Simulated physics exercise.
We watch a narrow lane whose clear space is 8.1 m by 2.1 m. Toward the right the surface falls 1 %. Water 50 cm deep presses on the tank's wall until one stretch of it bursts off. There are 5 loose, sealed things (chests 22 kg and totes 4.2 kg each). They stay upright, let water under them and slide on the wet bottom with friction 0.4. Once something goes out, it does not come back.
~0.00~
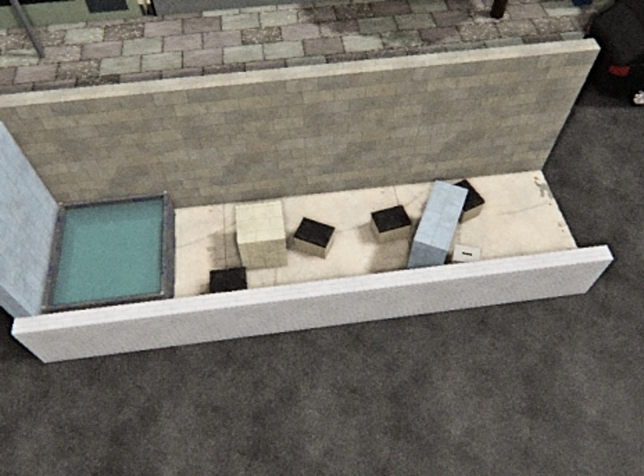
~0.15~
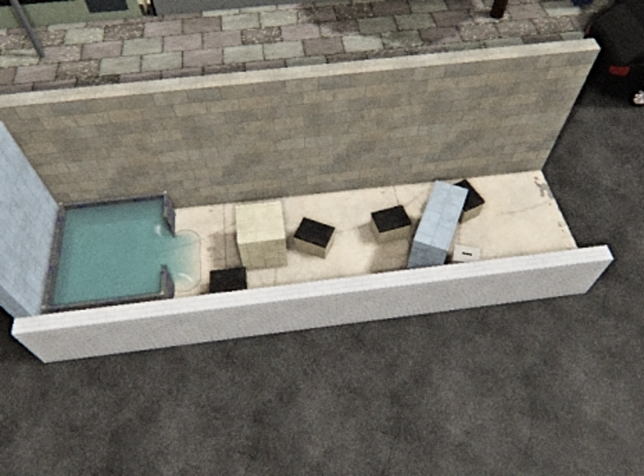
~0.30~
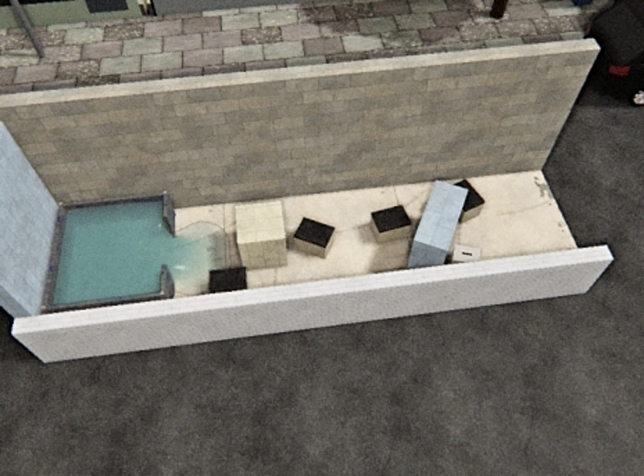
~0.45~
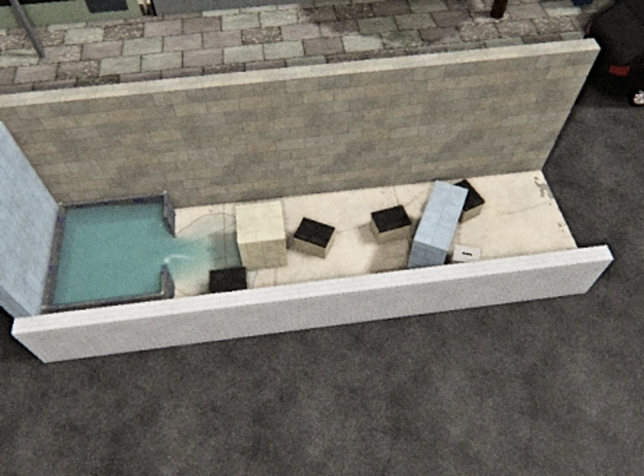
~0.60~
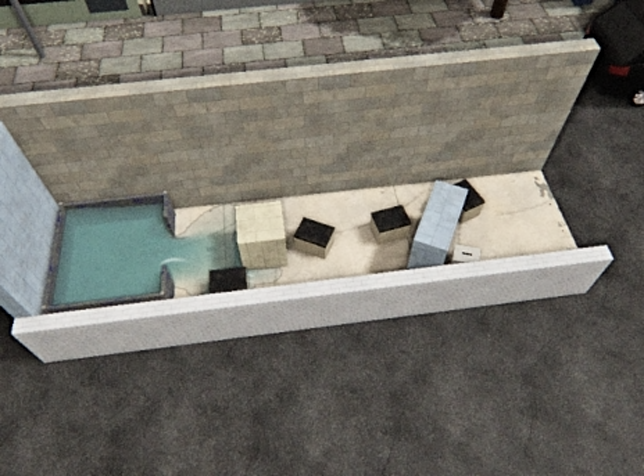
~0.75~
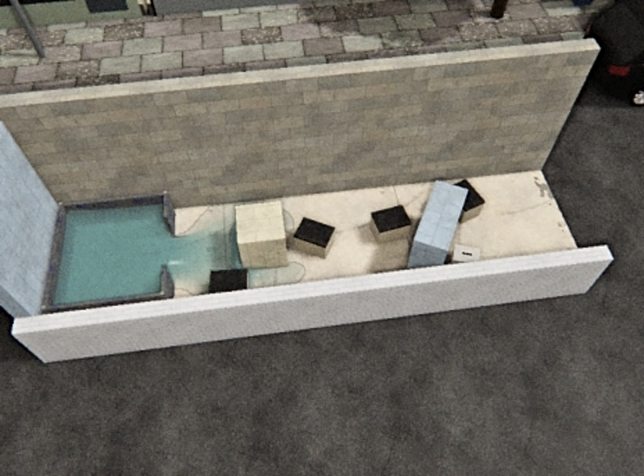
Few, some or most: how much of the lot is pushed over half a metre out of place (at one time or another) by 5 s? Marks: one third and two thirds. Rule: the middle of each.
It is between one and two thirds.
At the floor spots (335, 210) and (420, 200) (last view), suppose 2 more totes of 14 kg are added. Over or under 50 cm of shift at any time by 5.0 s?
In order: Exceeds it and exceeds it.
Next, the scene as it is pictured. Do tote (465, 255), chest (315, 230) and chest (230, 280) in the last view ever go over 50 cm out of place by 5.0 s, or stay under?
Taking them in order, the first is within the mark, the second within the mark and the third beyond the mark.
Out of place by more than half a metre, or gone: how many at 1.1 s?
0.
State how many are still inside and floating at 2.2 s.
My tally comes to 0.
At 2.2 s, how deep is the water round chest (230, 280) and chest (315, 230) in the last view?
Roughly 14 and 3 cm.
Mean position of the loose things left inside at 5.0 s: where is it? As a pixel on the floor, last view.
I'd put it around (427, 233).
After 1.1 s 0 of 5 are over 50 cm from their spots; 0 afloat.
After 2.2 s 0 of 5 are over 50 cm from their spots; 0 afloat.
After 3.5 s 1 of 5 are over 50 cm from their spots; 1 afloat.
After 5.0 s 3 of 5 are over 50 cm from their spots, and 3 have been at some point; 1 afloat.
